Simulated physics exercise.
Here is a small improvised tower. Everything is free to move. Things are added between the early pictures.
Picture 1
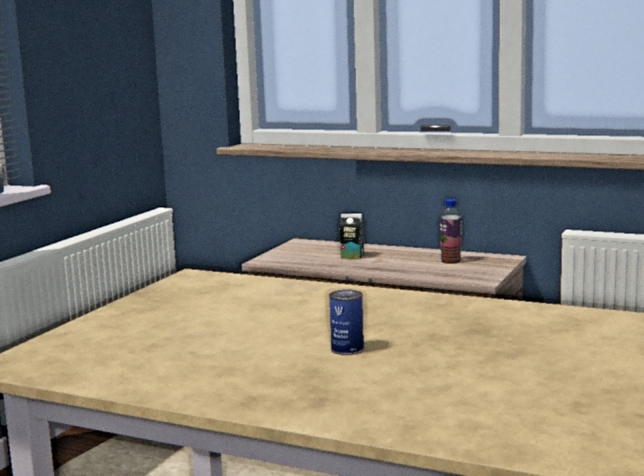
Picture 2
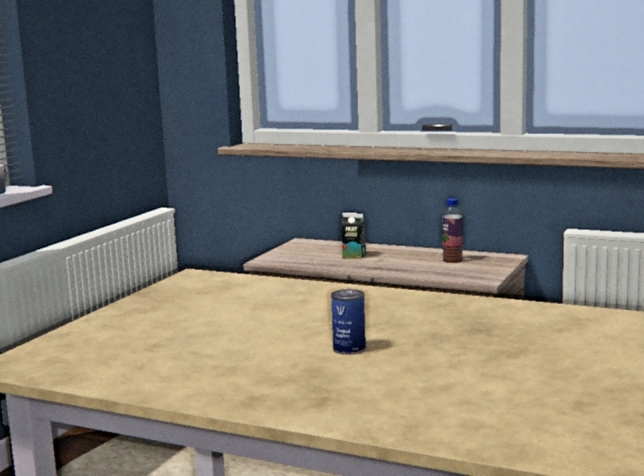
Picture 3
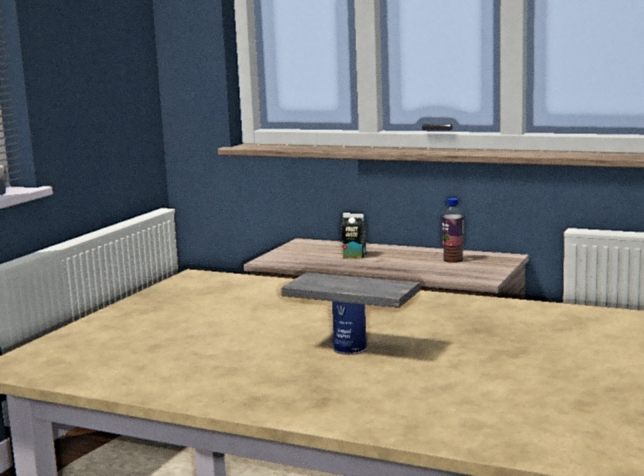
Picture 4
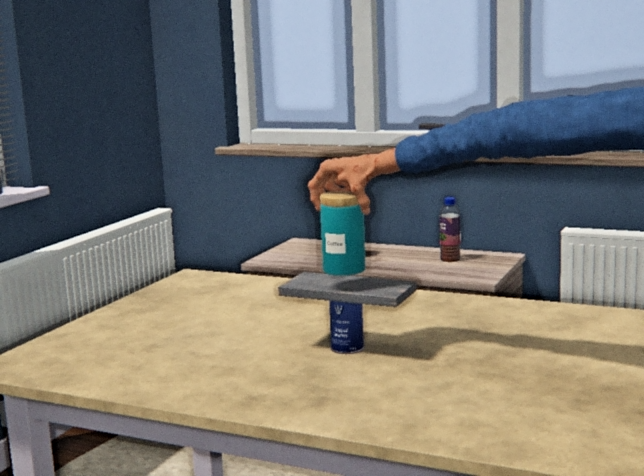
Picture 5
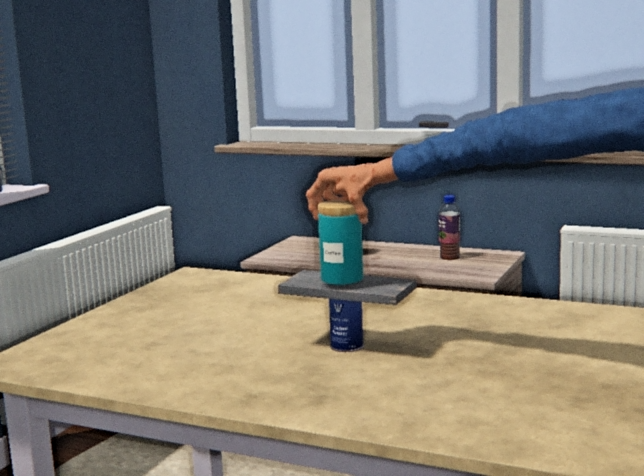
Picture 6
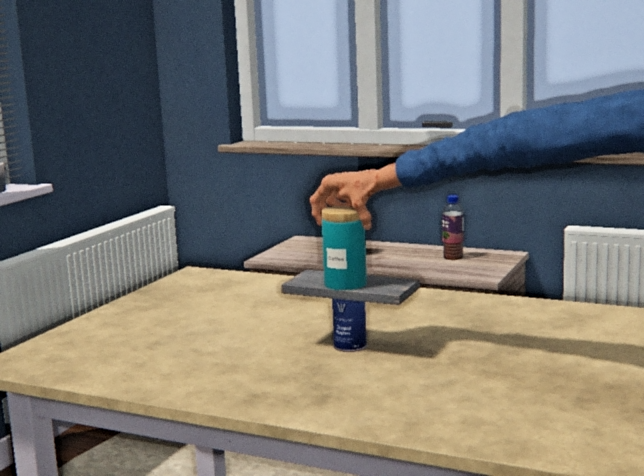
An arm in a blue sleeve reaches in from the right over a pale wooden table, seen from slightly above in a dark blue room with windows and white radiators. A dark blue can stands on the table, with a carton and a bottle on a wooden surface behind. A grey board appears across the can, then the hand lowers a turquoise jar onto it, still gripping the lid, while the view shifts very slightly.
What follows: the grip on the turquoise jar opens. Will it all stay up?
Outcome: The stack holds.
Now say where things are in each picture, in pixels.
The last thing is not in view yet, in the first picture.
The last thing is not in view yet, in the second picture.
The last thing is not in view yet; grey board (350, 289), in the third picture.
On its way; turquoise jar (343, 233); grey board (347, 289), in the fourth picture.
On its way; turquoise jar (341, 242); grey board (347, 287), in the fifth picture.
Set down, still held; turquoise jar (344, 248); grey board (350, 286), in the sixth picture.
Then, 0.80 s later than the last frame, all is still.
Then, 1.70 s later than the last frame, turquoise jar resting near (344, 248).
When it is over, all 3 as before. End places, in pixels of the last picture, turquoise jar near (344, 248). The stack stays up.
